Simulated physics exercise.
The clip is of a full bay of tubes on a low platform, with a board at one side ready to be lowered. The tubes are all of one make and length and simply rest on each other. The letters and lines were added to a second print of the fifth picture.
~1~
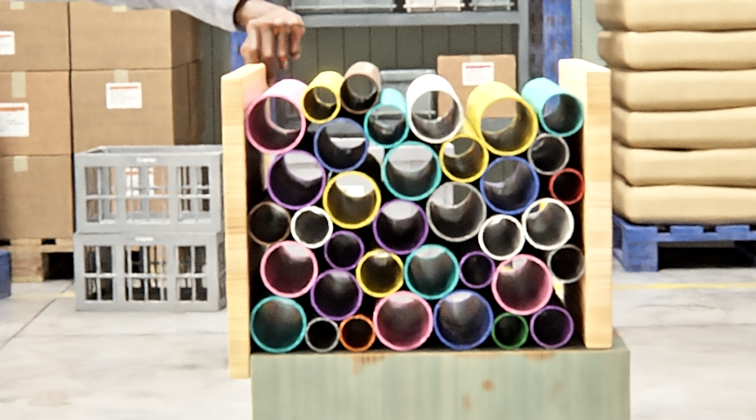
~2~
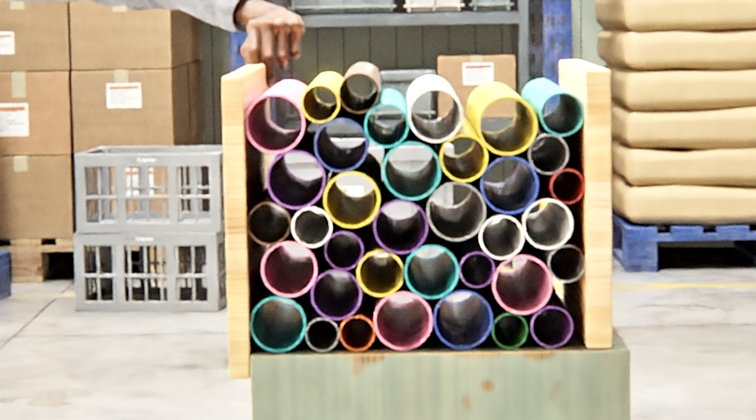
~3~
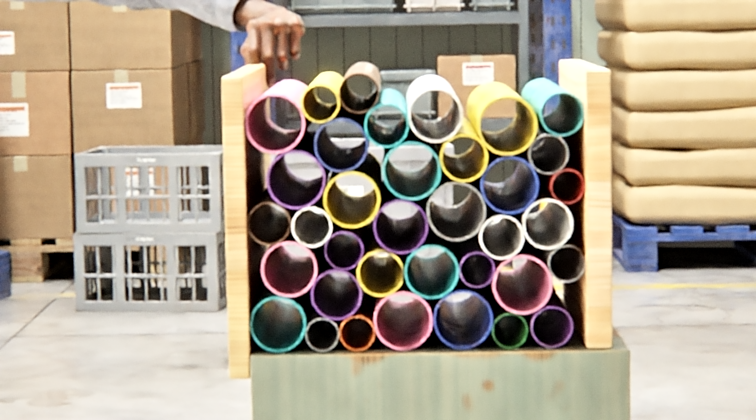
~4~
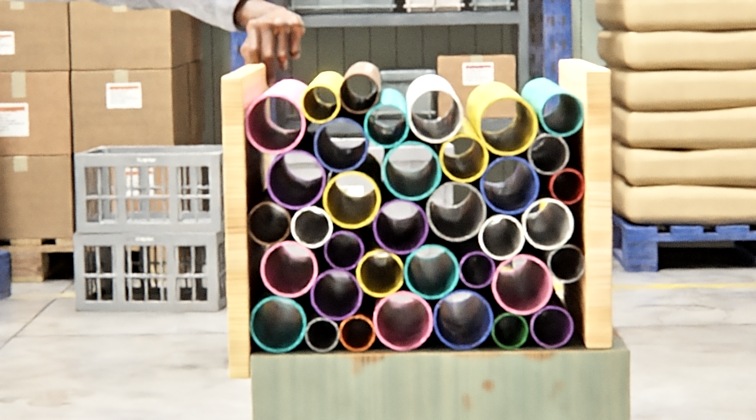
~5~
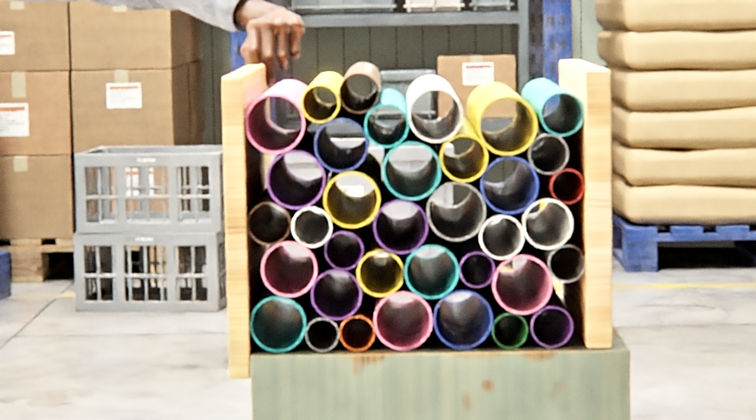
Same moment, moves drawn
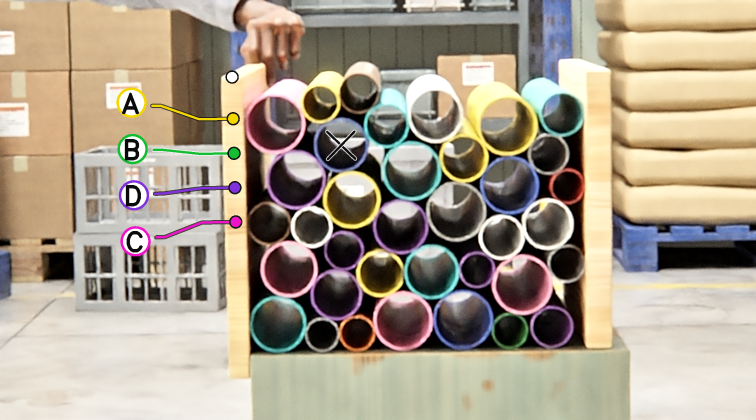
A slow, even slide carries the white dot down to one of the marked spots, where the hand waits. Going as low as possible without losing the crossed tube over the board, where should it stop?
C is the limit.
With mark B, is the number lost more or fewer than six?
At B, fewer than six.
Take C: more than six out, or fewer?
At C, fewer than six.
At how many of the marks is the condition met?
Four of them.
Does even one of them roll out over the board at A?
No.
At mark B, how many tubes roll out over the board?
It comes to none.
On the marked copy, A at (233, 119); B at (234, 153); C at (236, 222); D at (235, 188); the cross at (342, 145); the white dot at (232, 77).
Following C. Soon after the start, top of the board (245, 145).
Later, top of the board (247, 219).
In the end, top of the board (247, 221), two out over the board, the crossed one still inside.
As for the rest, A keeps the crossed one inside; B keeps the crossed one inside; D keeps the crossed one inside.
